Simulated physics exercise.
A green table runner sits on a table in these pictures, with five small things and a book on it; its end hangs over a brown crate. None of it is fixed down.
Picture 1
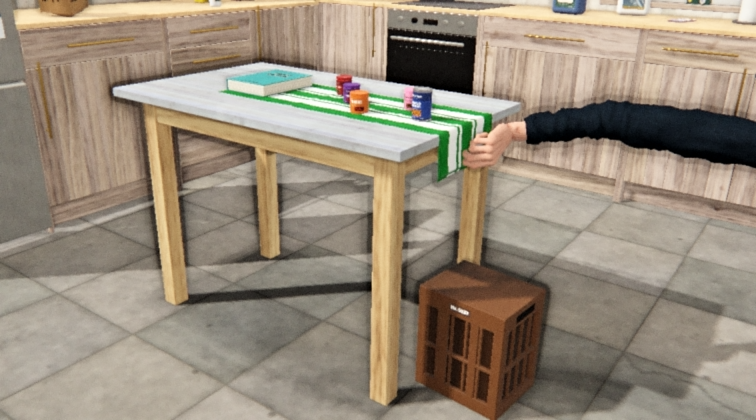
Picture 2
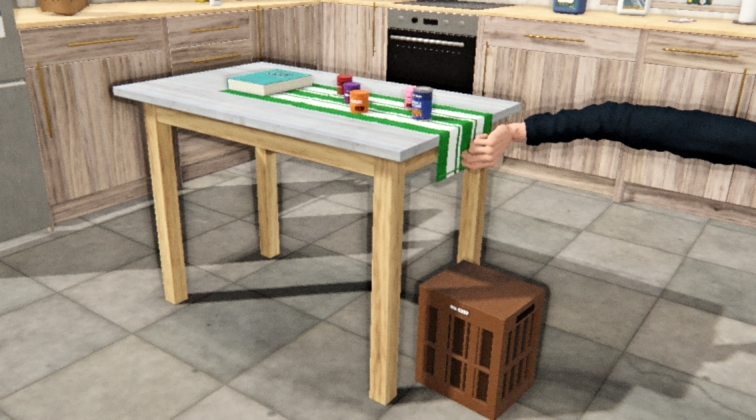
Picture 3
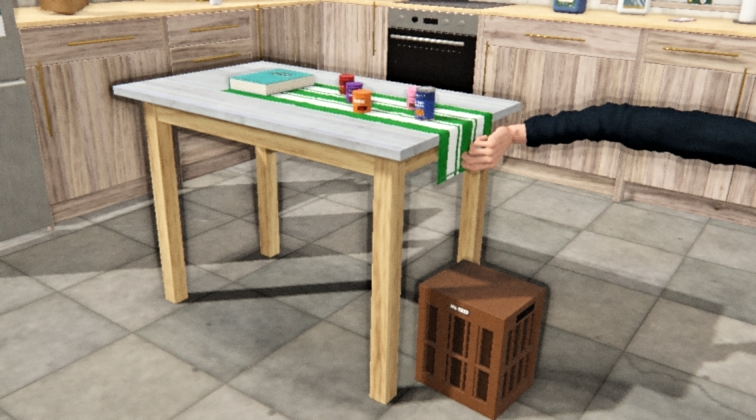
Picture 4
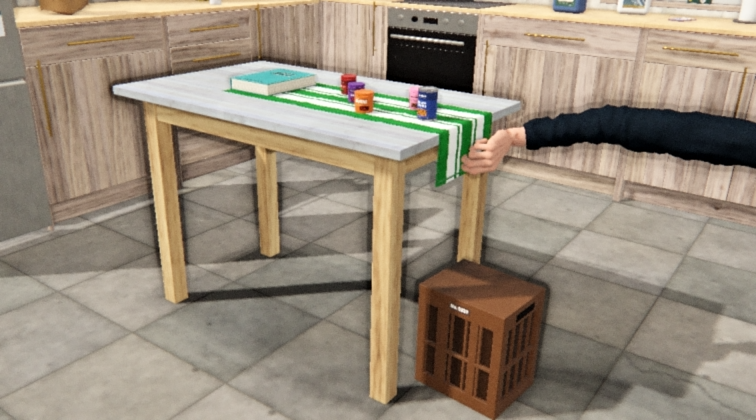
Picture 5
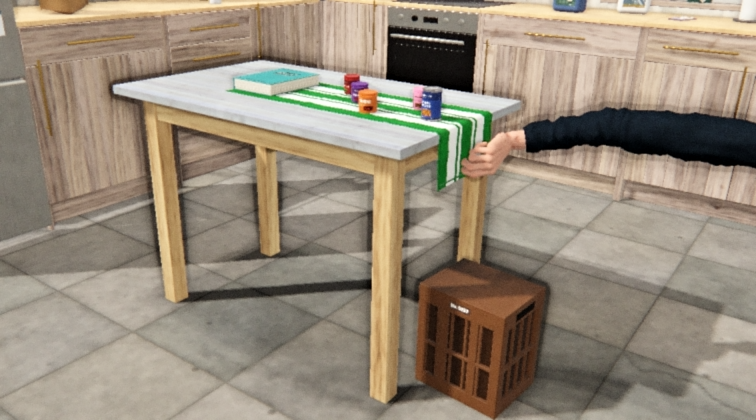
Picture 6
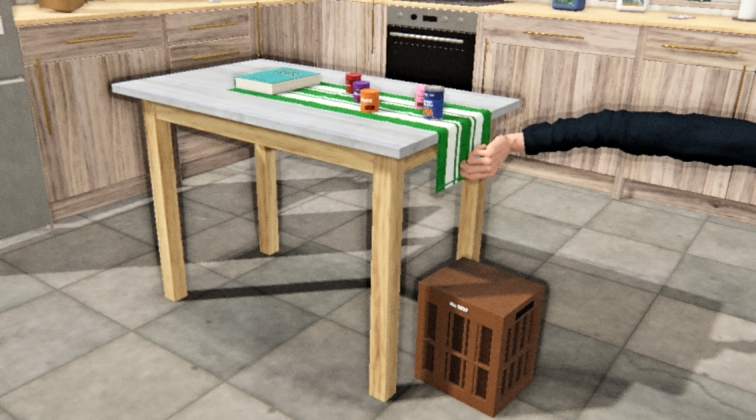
A hand slowly pulls a green and white runner slightly down, shifting the small pots right.
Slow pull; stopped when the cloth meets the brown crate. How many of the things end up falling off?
Three.
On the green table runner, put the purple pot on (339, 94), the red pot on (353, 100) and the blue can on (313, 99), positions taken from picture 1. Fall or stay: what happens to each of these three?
Purple pot - stays aboard, red pot - stays aboard, blue can - stays aboard.
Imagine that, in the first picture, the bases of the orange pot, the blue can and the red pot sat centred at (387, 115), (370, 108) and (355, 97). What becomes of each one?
The orange pot ends up off, the blue can ends up off, the red pot stays put.
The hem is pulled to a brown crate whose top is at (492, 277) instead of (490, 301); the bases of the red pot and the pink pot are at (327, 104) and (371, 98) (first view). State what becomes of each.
Result: Red pot still there, pink pot still there.
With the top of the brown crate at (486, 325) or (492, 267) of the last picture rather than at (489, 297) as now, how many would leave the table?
First case 4, second case 2.
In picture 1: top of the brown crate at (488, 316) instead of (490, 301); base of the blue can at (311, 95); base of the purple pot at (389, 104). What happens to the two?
Blue can stays, purple pot is gone.
Early on, hem near (461, 215); blue can gone.
Midway, hem near (460, 249); blue can and pink pot gone.
Near the end, hem on the crate; blue can, pink pot and orange pot gone.
Finally, hem on the crate; blue can, pink pot and orange pot gone. The answer is three.
